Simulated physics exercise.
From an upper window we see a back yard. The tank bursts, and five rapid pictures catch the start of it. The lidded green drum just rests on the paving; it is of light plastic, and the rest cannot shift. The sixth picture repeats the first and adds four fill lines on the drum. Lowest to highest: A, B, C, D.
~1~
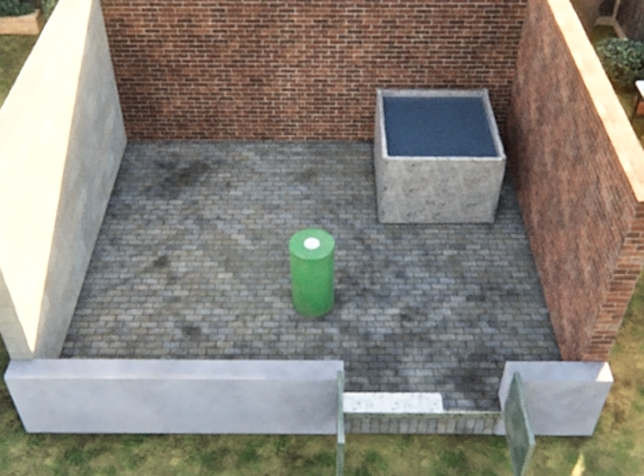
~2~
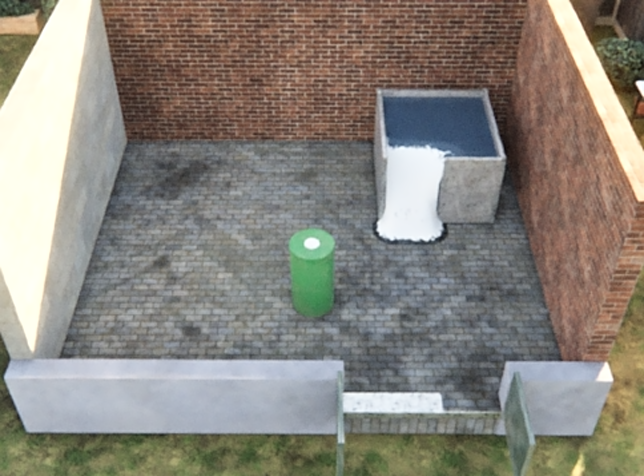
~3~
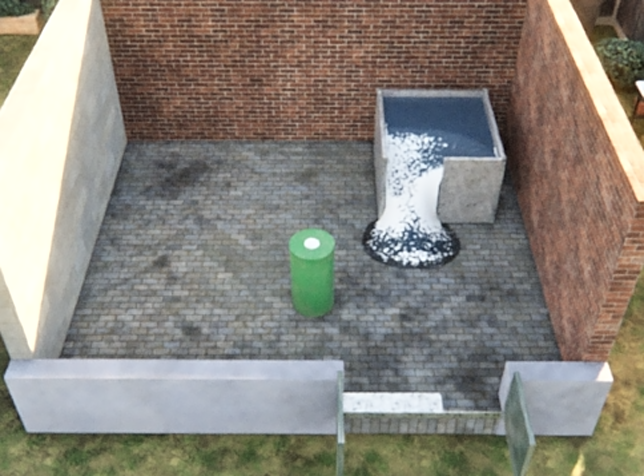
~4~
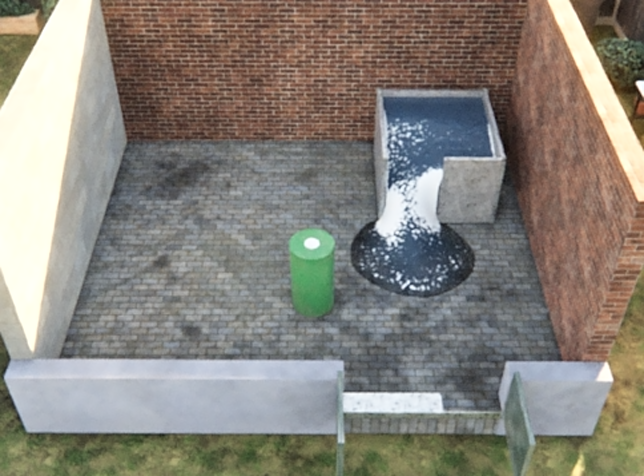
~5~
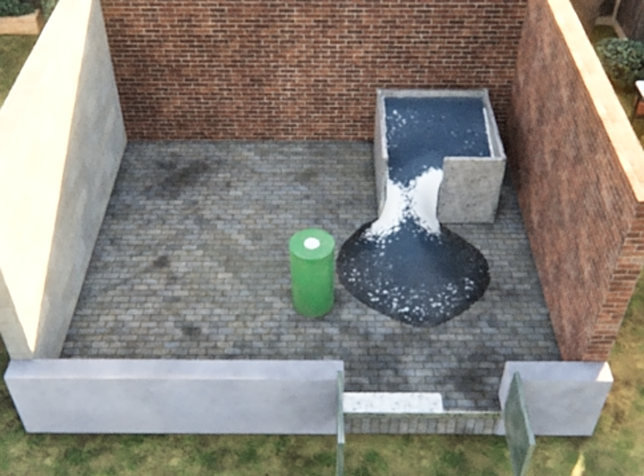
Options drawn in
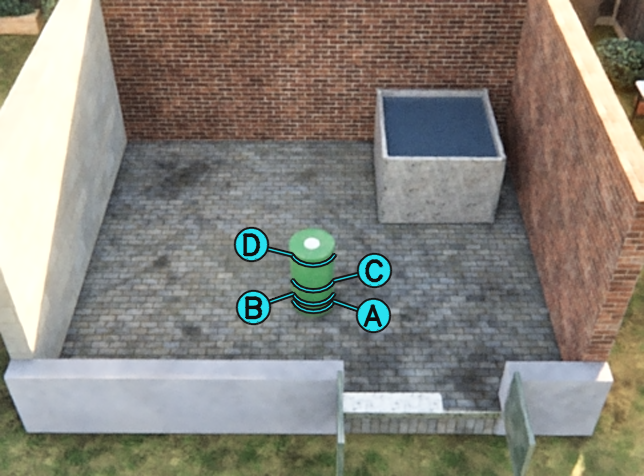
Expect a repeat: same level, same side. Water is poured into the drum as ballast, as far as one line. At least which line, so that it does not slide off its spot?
Go for C.
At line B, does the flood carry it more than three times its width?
No, less.
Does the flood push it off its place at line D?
No.
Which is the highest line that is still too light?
The answer is B.
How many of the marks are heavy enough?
Two of the four.
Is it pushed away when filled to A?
Yes, it does.
In cyan, A at (313, 311); B at (313, 304); C at (313, 290); D at (313, 265); from the bottom up A, B, C, D.
With A, it is pushed about 4 times its own width away.
With B, it is pushed about its own width away.
With C, it does not move.
With D, it does not move.
